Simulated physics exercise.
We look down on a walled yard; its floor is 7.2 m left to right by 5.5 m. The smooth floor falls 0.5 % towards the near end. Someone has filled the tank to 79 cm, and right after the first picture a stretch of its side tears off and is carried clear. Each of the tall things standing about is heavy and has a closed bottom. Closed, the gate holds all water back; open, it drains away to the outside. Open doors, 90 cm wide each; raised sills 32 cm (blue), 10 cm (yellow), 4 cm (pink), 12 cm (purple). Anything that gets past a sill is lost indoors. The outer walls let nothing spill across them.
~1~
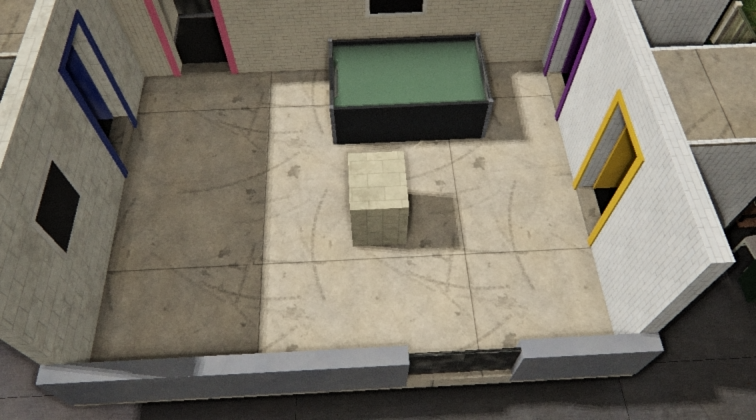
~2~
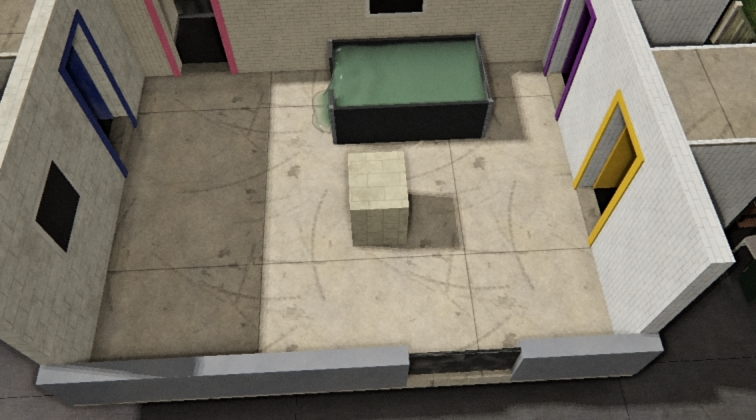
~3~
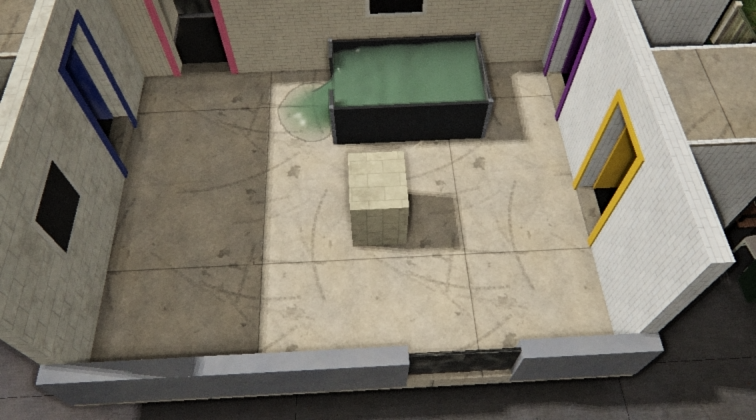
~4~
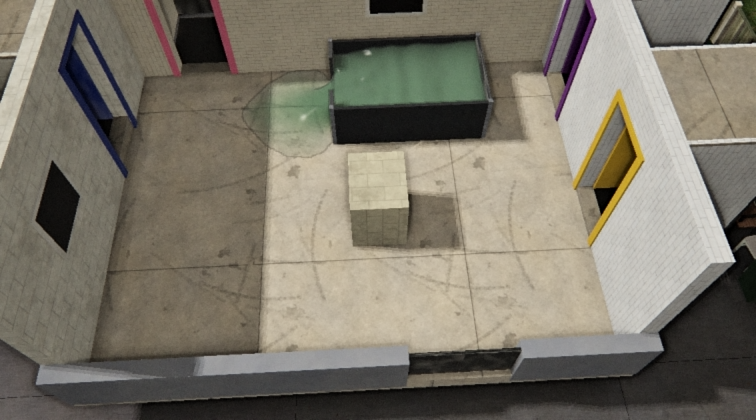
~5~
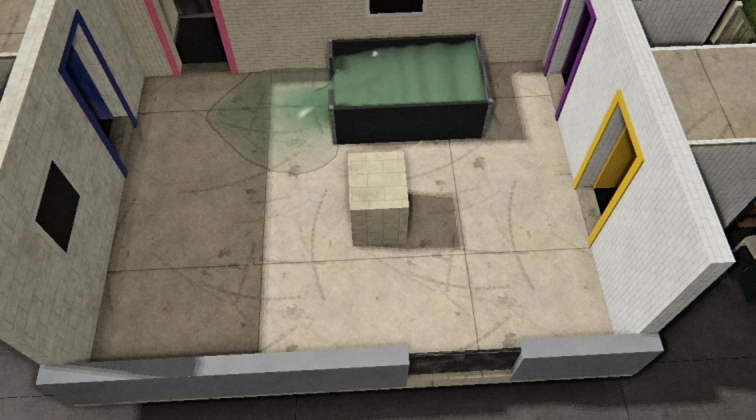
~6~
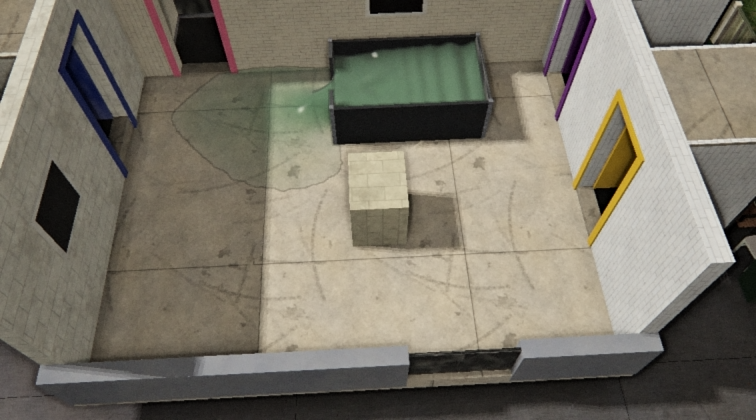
In a walled yard with colored doorways, green water poured from the left side of a dark tank at the back and spread in a widening, thinning sheet across the floor, behind a pale block.
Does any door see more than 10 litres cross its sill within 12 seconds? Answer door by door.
Taking each door, the blue door does not; the yellow door does not; the pink door does; the purple door does not.
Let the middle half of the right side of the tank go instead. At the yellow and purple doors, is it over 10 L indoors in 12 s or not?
Yellow: Within limit; purple: Beyond limit.
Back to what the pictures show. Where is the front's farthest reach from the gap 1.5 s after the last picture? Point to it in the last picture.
Location: Approx. (95, 341) in the last view.
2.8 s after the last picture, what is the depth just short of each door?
Blue 19 cm, yellow 0 cm, pink 12 cm, purple 0 cm.
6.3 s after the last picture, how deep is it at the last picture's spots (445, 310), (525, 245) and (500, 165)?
Around 4 cm, 2 cm and 0 cm.
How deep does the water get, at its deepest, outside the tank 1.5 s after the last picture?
Around 40 centimetres deep.
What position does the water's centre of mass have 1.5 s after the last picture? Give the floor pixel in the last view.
At roughly (313, 120).
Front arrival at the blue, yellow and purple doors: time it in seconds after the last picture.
Door times: Blue 0.3 s / yellow 6.0 s / purple 6.0 s.
Then, 0.7 s after the last picture water covers 30 % of the floor and is deepest (42 cm) near (328, 109); blue door 22 cm at the sill, 0 L in, yellow door not reached, pink door 11 cm at the sill, 6 L in, purple door not reached.
Then, 1.5 s after the last picture water covers 35 % of the floor and is deepest (40 cm) near (142, 93); blue door 30 cm at the sill, 0 L in, yellow door not reached, pink door 11 cm at the sill, 26 L in, purple door not reached.
Then, 2.8 s after the last picture water covers 40 % of the floor and is deepest (28 cm) near (87, 380); blue door 19 cm at the sill, 0 L in, yellow door not reached, pink door 12 cm at the sill, 71 L in, purple door not reached.
Then, 6.3 s after the last picture water covers 75 % of the floor and is deepest (19 cm) near (87, 380); blue door 10 cm at the sill, 0 L in, yellow door 5 cm at the sill, 0 L in, pink door 9 cm at the sill, 175 L in, purple door 1 cm at the sill, 0 L in.
Then, 11.3 s after the last picture water covers 95 % of the floor and is deepest (12 cm) near (532, 85); blue door 7 cm at the sill, 0 L in, yellow door 8 cm at the sill, 0 L in, pink door 6 cm at the sill, 228 L in, purple door 7 cm at the sill, 0 L in.
